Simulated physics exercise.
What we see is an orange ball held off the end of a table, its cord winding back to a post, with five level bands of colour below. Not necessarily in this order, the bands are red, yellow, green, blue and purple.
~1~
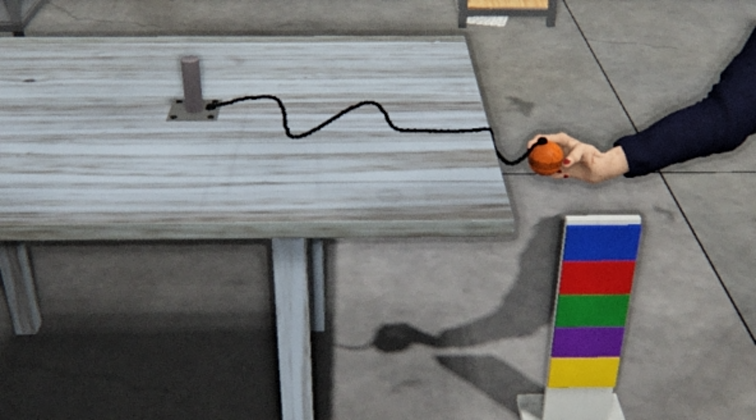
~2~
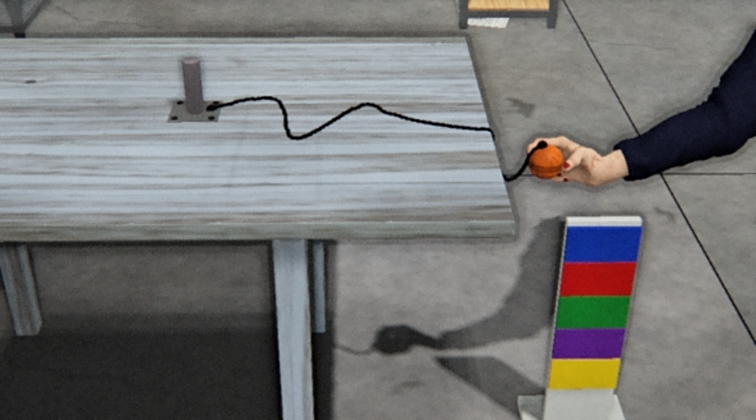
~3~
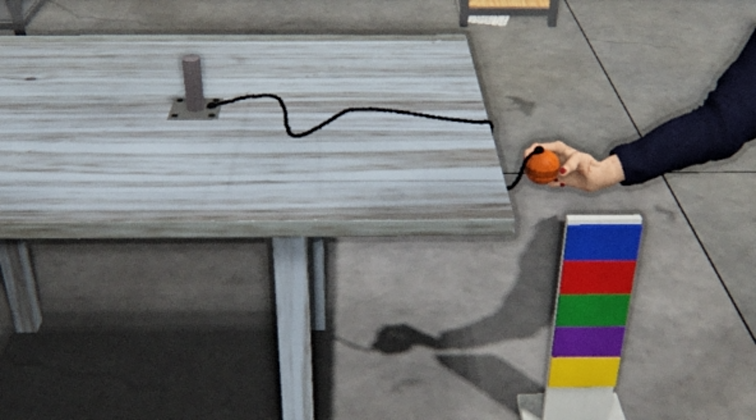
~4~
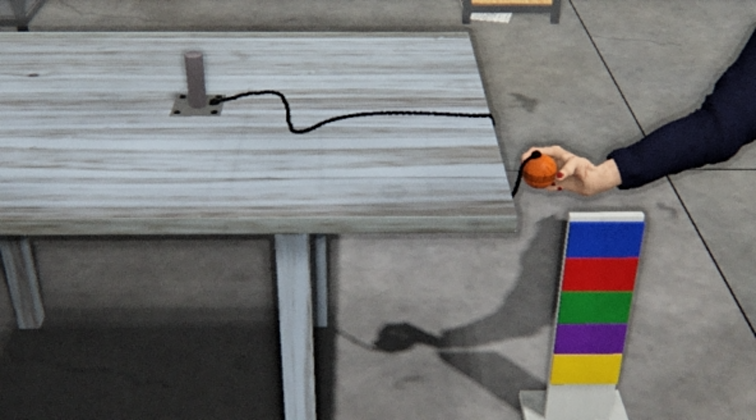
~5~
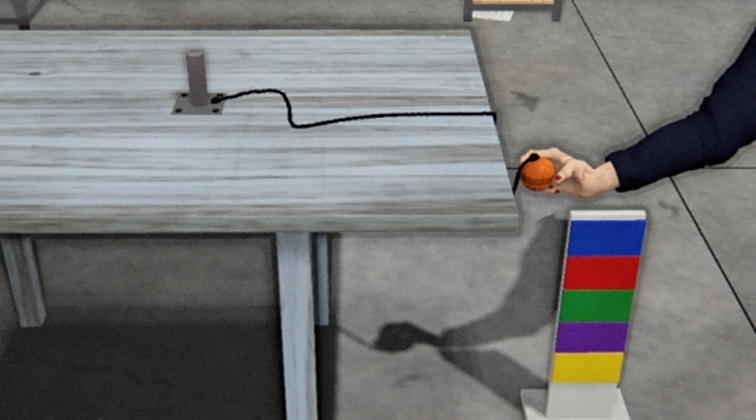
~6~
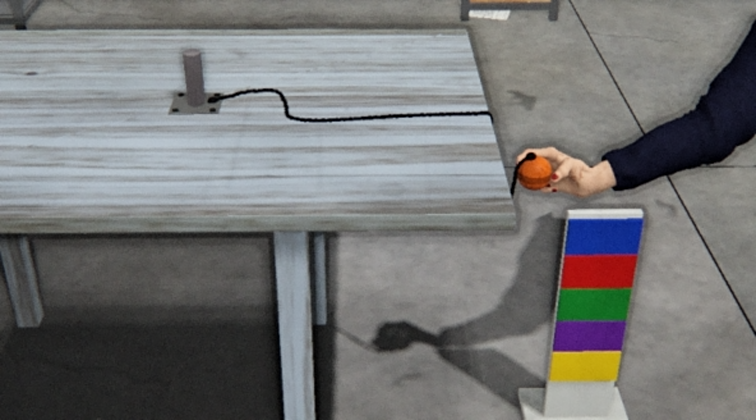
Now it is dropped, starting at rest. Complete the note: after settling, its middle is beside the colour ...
... Purple.
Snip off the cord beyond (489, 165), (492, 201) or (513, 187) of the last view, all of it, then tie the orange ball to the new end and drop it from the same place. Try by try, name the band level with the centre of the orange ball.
In the order given, it comes out as blue; red; green.
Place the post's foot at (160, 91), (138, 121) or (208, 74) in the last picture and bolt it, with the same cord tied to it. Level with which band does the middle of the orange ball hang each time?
Going case by case, it's green, green and finally purple.
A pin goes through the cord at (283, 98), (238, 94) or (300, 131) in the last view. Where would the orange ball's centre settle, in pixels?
Result per try (px, approx.): (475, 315); (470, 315); (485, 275).
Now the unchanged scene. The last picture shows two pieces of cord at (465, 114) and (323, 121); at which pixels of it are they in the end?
First point (485, 135), second point (382, 102).
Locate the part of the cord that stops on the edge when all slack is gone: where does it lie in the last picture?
Close to (429, 115).
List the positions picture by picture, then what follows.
Orange ball (546, 158); blue (602, 245); red (597, 279); green (593, 312); purple (588, 344); yellow (584, 374), in the first frame.
Orange ball (545, 162); cord through (249, 99) (286, 128) (341, 117) (411, 120) (491, 143), in the second frame.
Orange ball (542, 167), in the third frame.
Orange ball (539, 171); cord through (252, 93) (289, 123) (354, 116) (453, 115) (493, 168), in the fourth frame.
Orange ball (537, 174), in the fifth frame.
Orange ball (534, 173); cord through (251, 91) (295, 119) (387, 117) (486, 115) (491, 194), in the sixth frame.
Soon after, ball near (515, 336); level with purple.
After that, ball near (449, 305); level with purple.
And then, ball near (485, 318); level with purple.
In the end, ball near (469, 317); level with purple. The purple one.
